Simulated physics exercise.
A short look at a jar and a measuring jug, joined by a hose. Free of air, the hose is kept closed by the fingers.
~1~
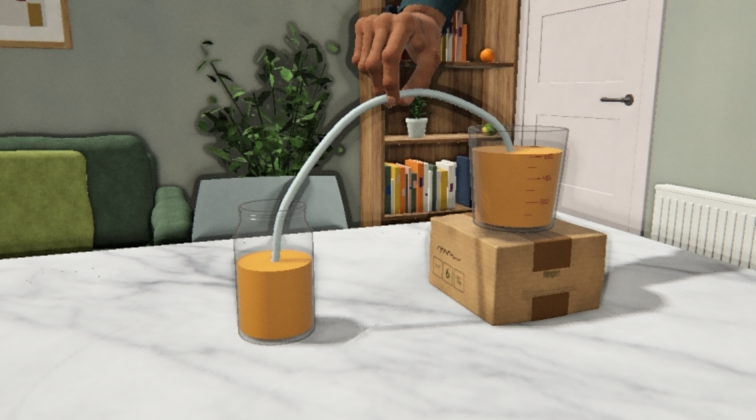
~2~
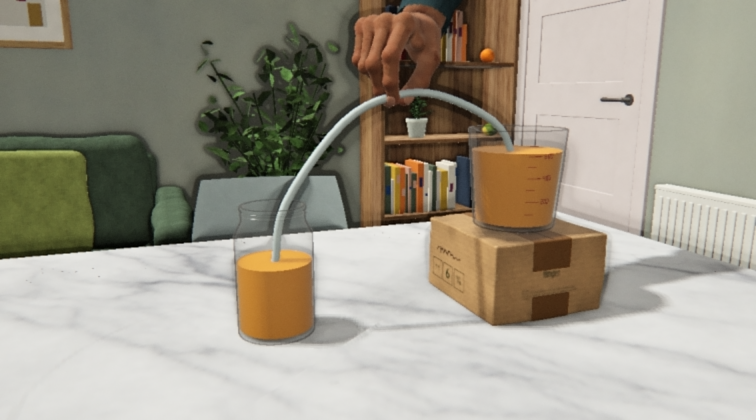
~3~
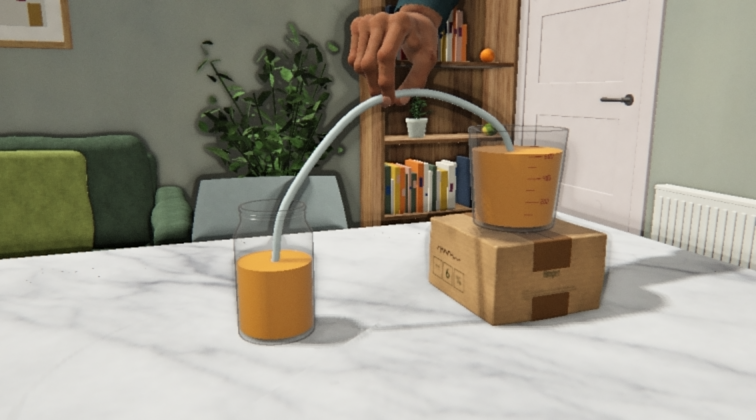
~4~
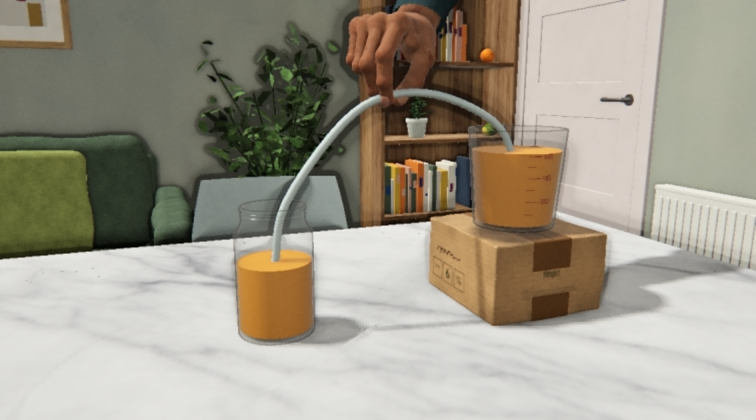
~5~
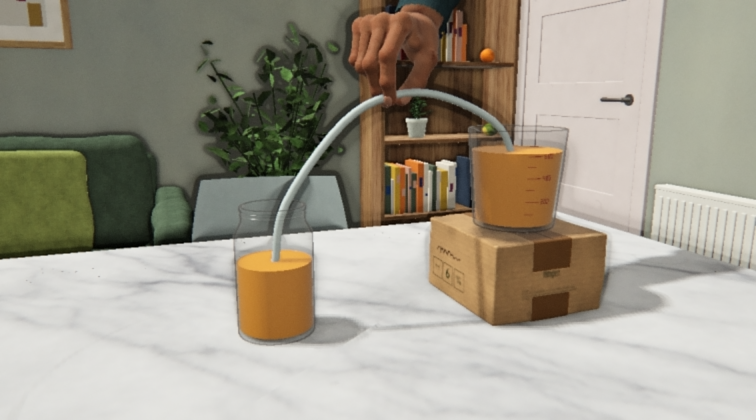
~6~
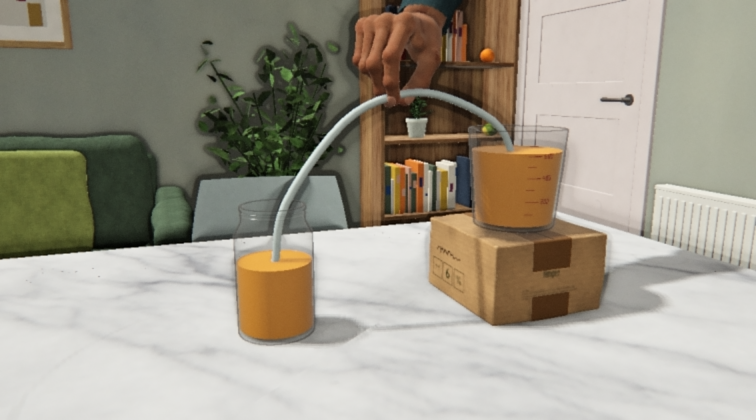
A hand pinching a hose arched between a jar and a raised measuring jug, the orange liquid in both staying still.
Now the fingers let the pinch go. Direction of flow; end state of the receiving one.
It flows: Left. One that fills: Overflowing.
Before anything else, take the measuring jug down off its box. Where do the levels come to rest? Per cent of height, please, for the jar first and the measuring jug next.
The first comes to roughly 60 in a hundred and the second to 70.
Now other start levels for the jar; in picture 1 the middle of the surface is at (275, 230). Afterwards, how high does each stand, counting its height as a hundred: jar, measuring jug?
The first ends at 100 per cent, the second at 35 per cent.
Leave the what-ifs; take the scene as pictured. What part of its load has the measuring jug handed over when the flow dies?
I'd put it close to 60 per cent.
A moment on, the jar is about three quarters full; the measuring jug is about two thirds full.
Further on, the jar is full to the brim; the measuring jug is about half full; a puddle lies under the lower one.
When it is over, the jar is full to the brim; the measuring jug is about a third full; a puddle lies under the lower one; the two surfaces are level.
